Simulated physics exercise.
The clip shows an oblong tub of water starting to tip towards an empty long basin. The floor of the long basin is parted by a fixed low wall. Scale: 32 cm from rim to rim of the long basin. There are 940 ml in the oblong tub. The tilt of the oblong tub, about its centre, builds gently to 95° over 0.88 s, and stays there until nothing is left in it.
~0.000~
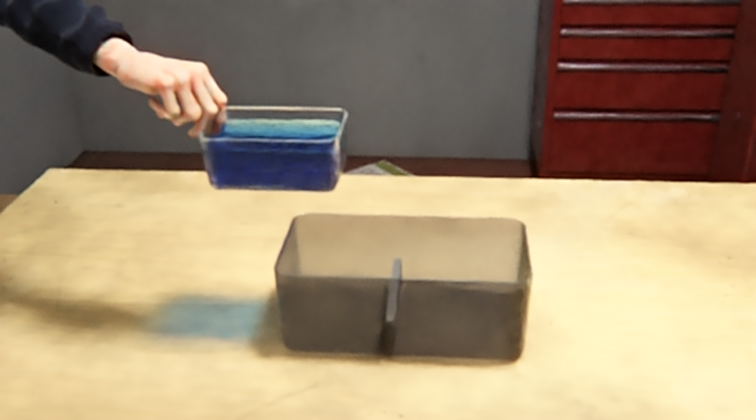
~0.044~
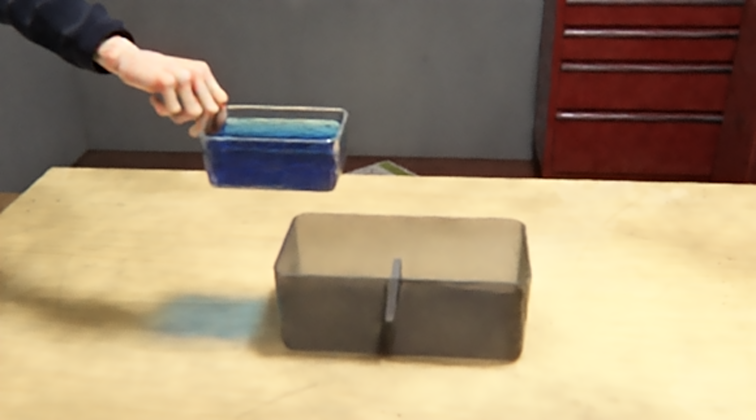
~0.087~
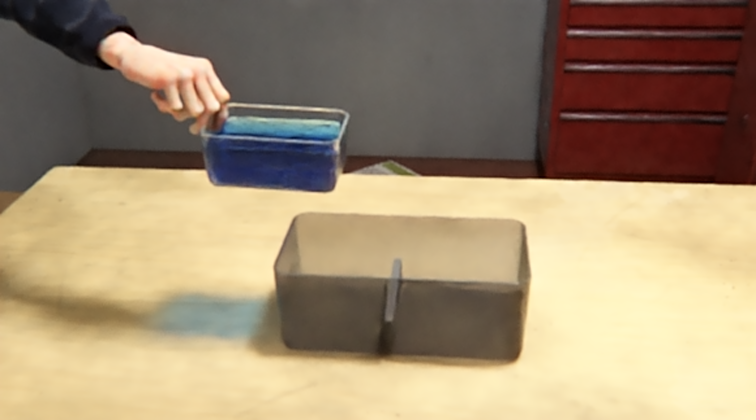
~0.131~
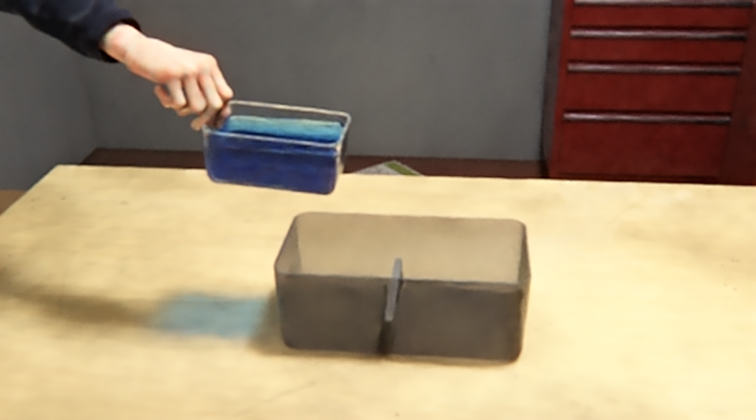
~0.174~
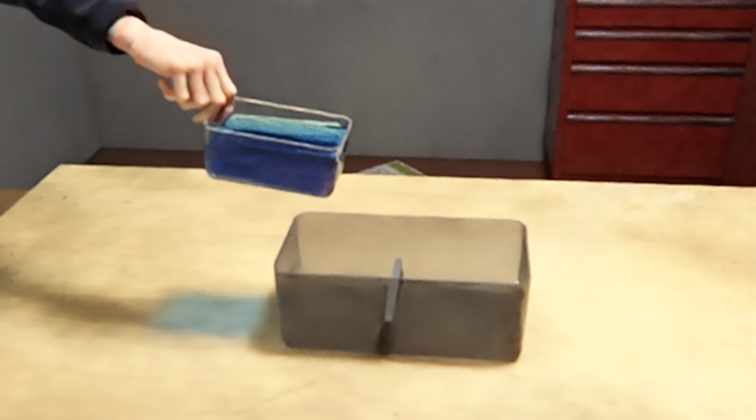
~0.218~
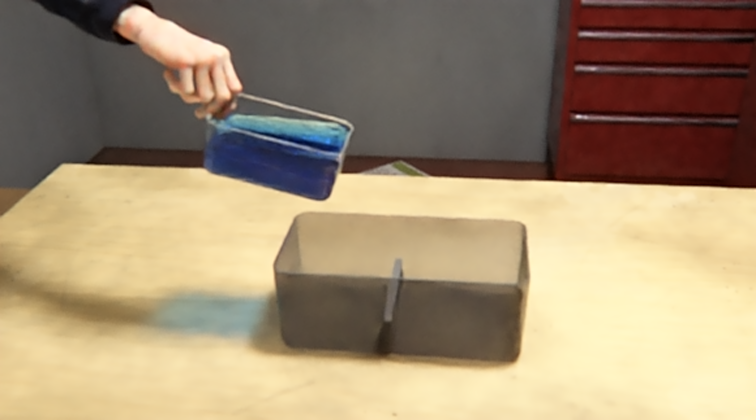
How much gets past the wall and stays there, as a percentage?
Roughly 58 per cent is past the wall.
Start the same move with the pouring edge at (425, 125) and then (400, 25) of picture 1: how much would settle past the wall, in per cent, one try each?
First 90, then 80 per cent.
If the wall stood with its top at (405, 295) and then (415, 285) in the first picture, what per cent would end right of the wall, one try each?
First 45, then 20 per cent.
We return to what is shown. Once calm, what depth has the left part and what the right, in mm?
Some 16 mm on the left and 20 mm on the right.
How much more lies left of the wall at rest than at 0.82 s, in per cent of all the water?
Near 12 in a hundred.
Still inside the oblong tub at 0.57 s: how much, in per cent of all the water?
About 40 per cent.
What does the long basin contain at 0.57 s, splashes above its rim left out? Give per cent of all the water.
About 18 per cent.
After 0.57 s the tilt is 68° and 40 per cent is still to pour, 3 is left of the wall and 16 right of it.
After 0.82 s the tilt is 94° and 9 per cent is still to pour, 28 is left of the wall and 58 right of it.
After 1.09 s the tilt is 95° and 2 per cent is still to pour, 36 is left of the wall and 58 right of it.
After 1.38 s the tilt is 95° and 0 per cent is still to pour, 39 is left of the wall and 58 right of it.
In the end 39 per cent lies left of the wall, 58 right of it and 3 outside.
